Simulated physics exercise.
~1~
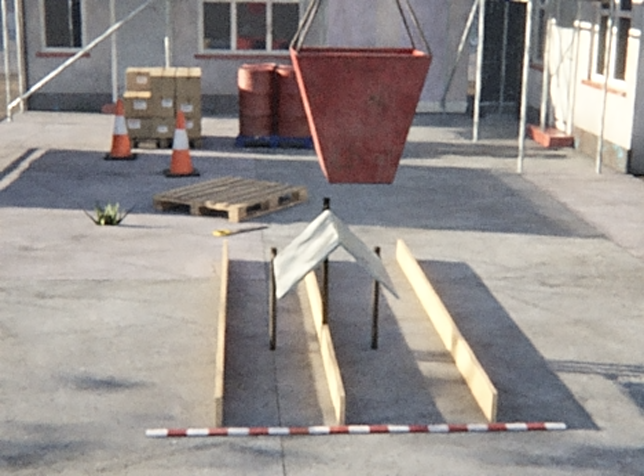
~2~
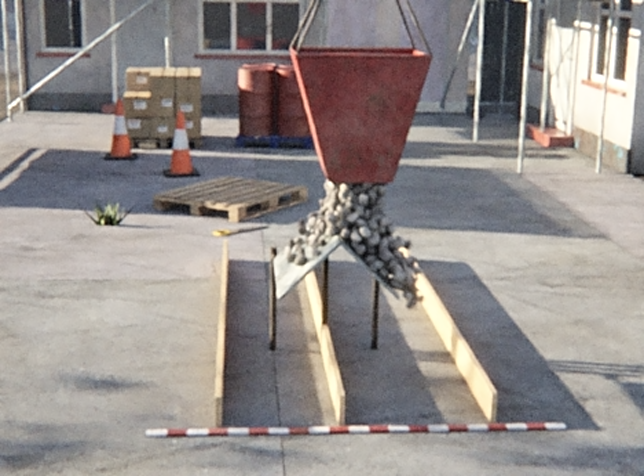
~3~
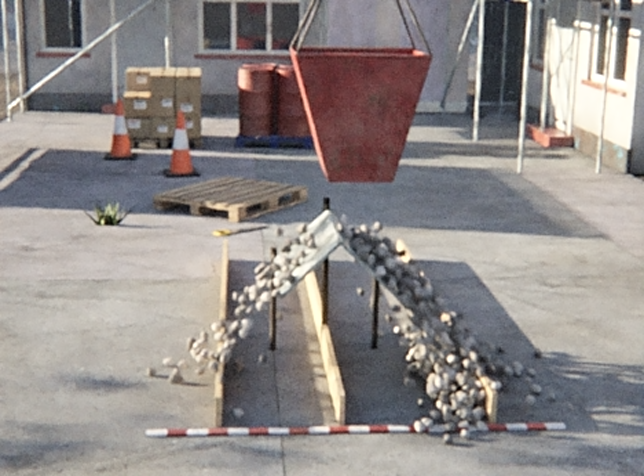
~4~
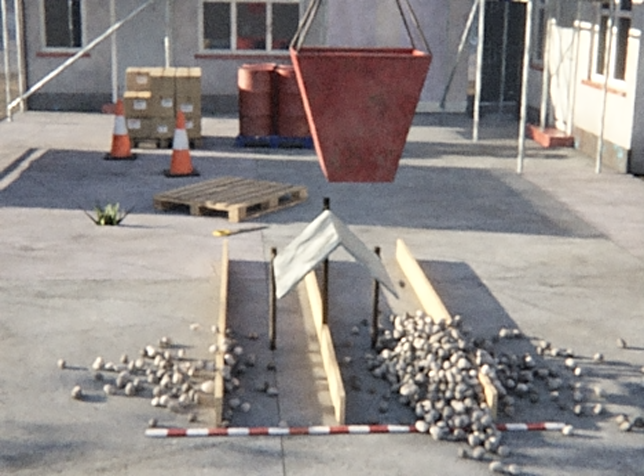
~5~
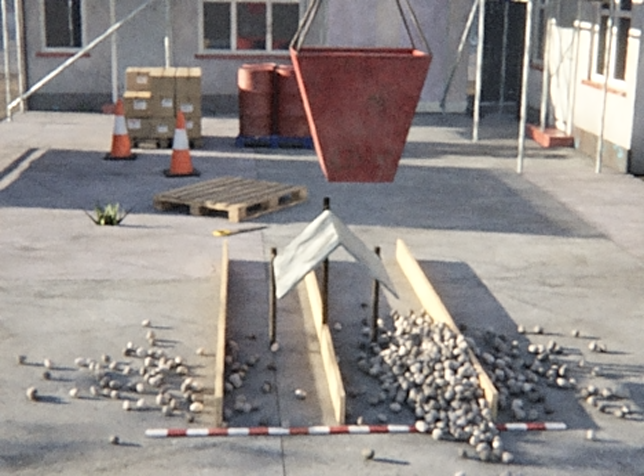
In a paved yard, a red skip hanging above a peaked metal sheet releases grey stones, which split over the ridge and slide down both slopes. They scatter around the wooden planks, ending with most heaped in the right bay and smaller amounts strewn to either side.
